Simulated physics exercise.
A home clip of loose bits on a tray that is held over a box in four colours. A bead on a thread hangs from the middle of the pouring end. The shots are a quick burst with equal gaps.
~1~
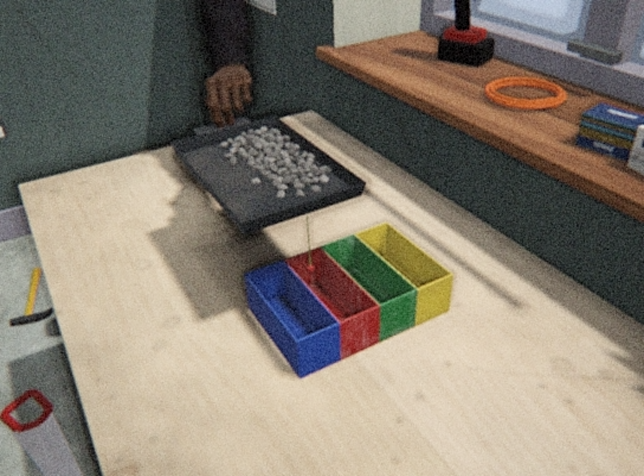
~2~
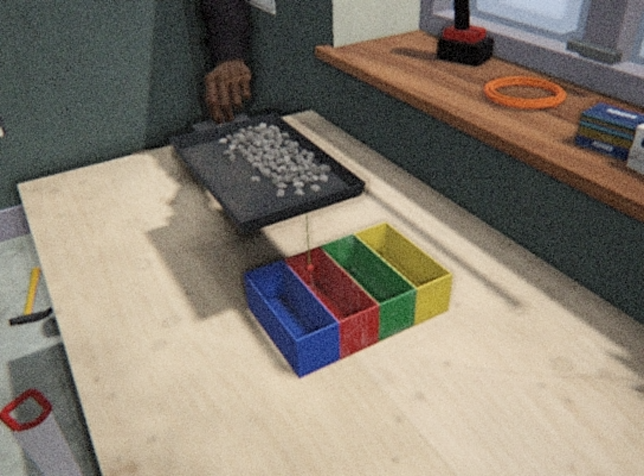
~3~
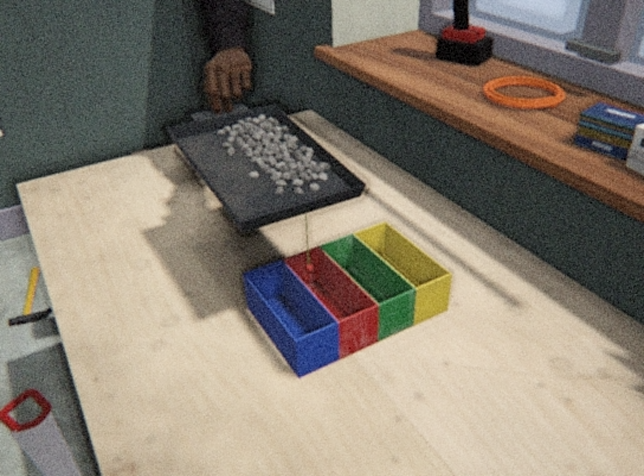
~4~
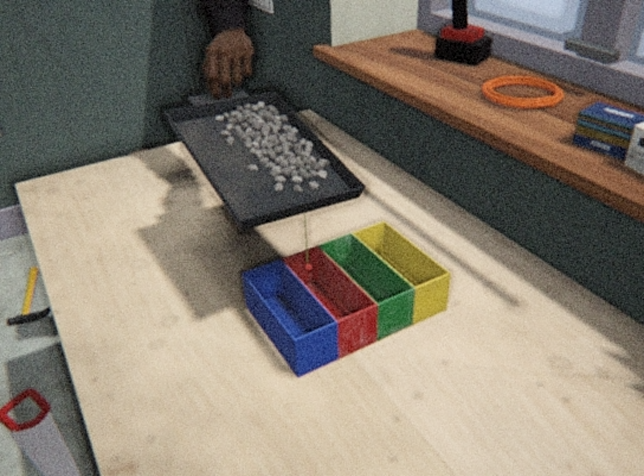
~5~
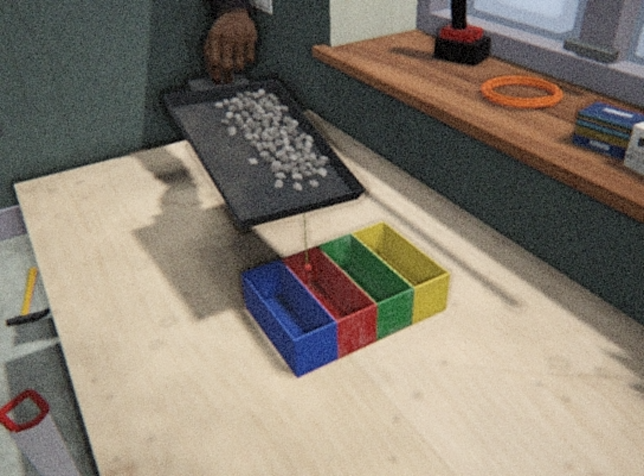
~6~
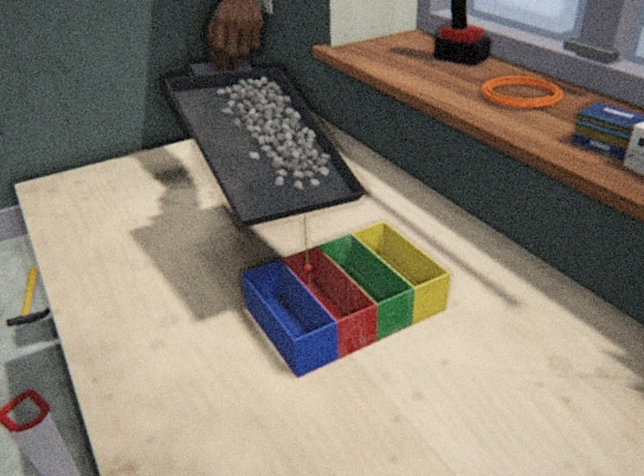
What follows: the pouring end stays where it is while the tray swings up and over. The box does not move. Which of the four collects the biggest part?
The green cell gets the most.
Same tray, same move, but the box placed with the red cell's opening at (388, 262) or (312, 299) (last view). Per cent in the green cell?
Near 0 % and 40 %.
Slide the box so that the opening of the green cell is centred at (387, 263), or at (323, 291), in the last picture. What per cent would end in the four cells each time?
First some 100, then 70 per cent.
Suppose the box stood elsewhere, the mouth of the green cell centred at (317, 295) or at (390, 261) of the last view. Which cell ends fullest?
One: The cell in yellow. Two: The red cell.
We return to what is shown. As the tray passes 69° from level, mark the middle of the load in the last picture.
Close to (345, 198).
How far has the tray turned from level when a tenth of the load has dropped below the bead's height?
At about 75°.
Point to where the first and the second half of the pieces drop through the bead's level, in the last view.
First near (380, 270), later near (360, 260).
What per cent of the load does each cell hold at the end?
Blue cell near 0; red cell near 20; green cell near 60; yellow cell near 10.
Soon after the last picture, tray tipped steeply; most on the tray; a stray few in the red cell; about a quarter falling or outside the box.
A little later, tray tipped past a quarter turn; a small part on the tray; about half in the green cell; about a quarter in the red cell; a small part in the yellow cell; a stray few in the blue cell; a small part falling or outside the box.
Later still, tray tipped past a quarter turn; about two thirds in the green cell; about a quarter in the red cell; a small part in the yellow cell; a stray few in the blue cell; a stray few falling or outside the box.
At rest, tray tipped past a quarter turn; about two thirds in the green cell; about a quarter in the red cell; a small part in the yellow cell; a stray few in the blue cell; a stray few outside the box.
